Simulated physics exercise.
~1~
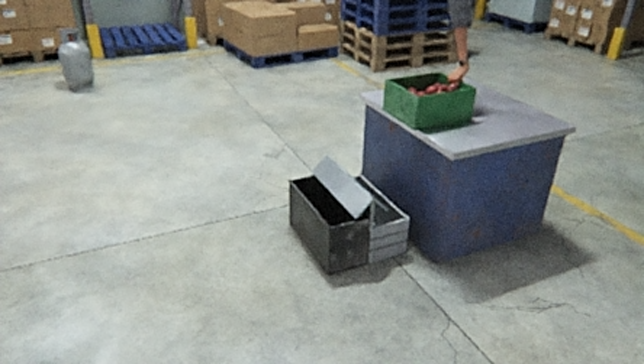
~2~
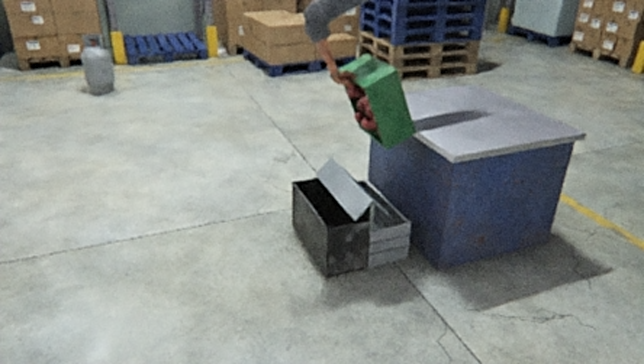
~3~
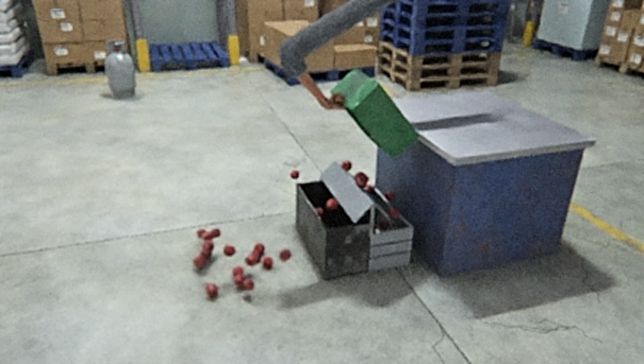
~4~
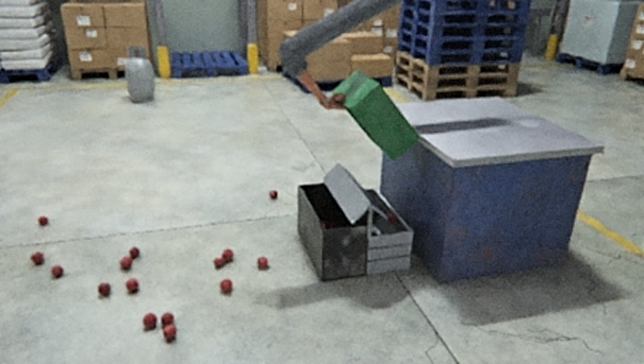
In a warehouse with a concrete floor, a green box of red apples sits at the end of a blue bench, a hand at its rim. Below it stand a grey tote and a black trough, side by side, with a sloping steel ridge over the wall between them. An arm tips the box steeply to the left, and the apples pour out. Some drop into the two containers, while many others fly past the trough and scatter across the floor to the left. The box stays tilted as the loose apples spread out, leaving some in the containers and many on the ground.
